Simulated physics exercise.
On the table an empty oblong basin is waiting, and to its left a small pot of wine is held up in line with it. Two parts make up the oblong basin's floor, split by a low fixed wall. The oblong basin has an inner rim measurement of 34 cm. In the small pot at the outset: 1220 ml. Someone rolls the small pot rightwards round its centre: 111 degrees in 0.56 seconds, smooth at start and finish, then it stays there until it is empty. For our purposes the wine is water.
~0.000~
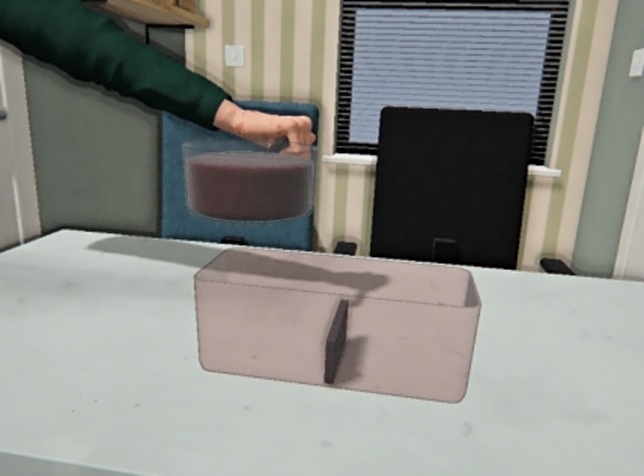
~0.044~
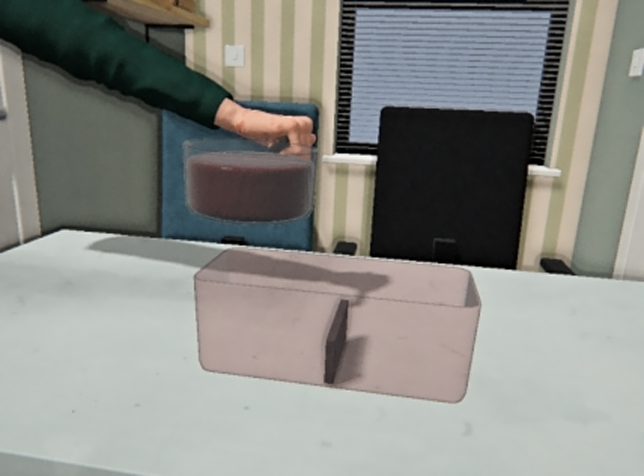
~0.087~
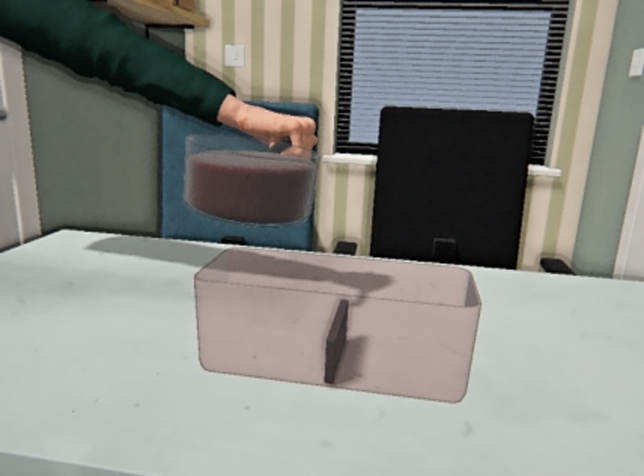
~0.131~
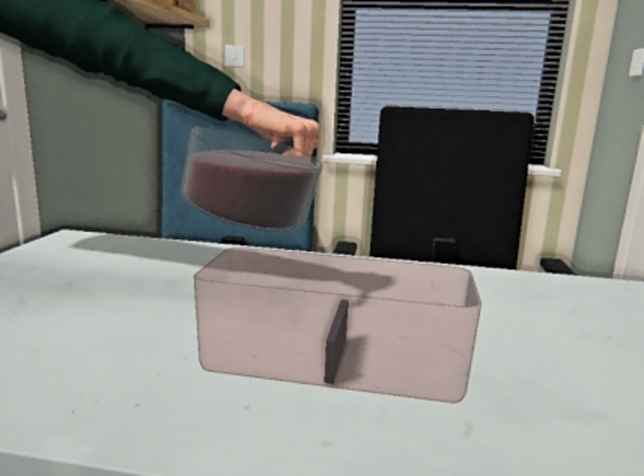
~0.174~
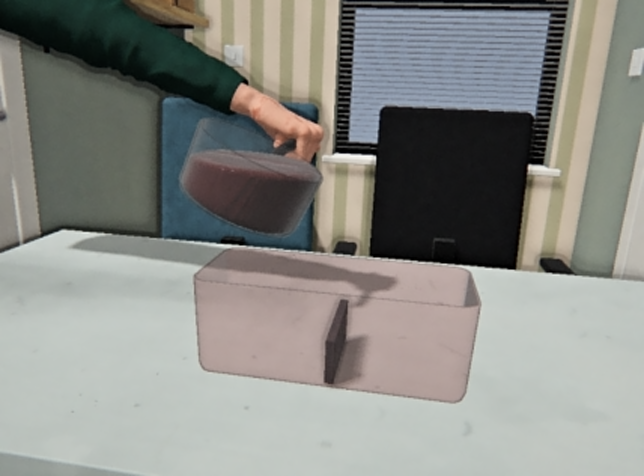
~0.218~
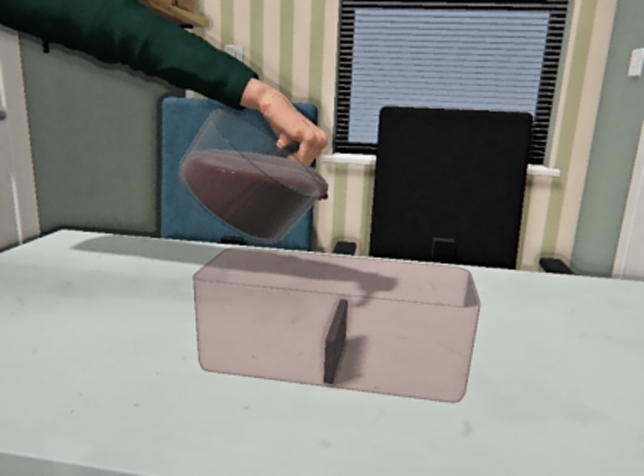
A hand tilts a small clear pot of dark red liquid rightwards above an oblong basin.
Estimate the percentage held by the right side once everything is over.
I would say 40 per cent.
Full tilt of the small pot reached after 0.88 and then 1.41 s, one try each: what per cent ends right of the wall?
55 and 70 %.
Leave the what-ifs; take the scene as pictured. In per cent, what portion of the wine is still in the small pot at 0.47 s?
I'd put it near 20 percent.
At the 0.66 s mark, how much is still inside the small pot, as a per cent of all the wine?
About 3 per cent.
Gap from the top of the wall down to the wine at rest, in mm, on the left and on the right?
About 30 mm on the left, about 36 mm on the right.
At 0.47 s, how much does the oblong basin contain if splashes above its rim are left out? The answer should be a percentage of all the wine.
Near 48 in a hundred.
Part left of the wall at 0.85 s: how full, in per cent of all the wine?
Around 44 in a hundred.
By 0.47 s the tilt is 104° and 21 per cent is still to pour, 15 is left of the wall and 33 right of it.
By 0.66 s the tilt is 111° and 3 per cent is still to pour, 47 is left of the wall and 35 right of it.
By 0.85 s the tilt is 111° and 0 per cent is still to pour, 45 is left of the wall and 40 right of it.
By 1.06 s the tilt is 111° and 0 per cent is still to pour, 52 is left of the wall and 40 right of it.
At rest 53 per cent lies left of the wall, 40 right of it and 7 outside.
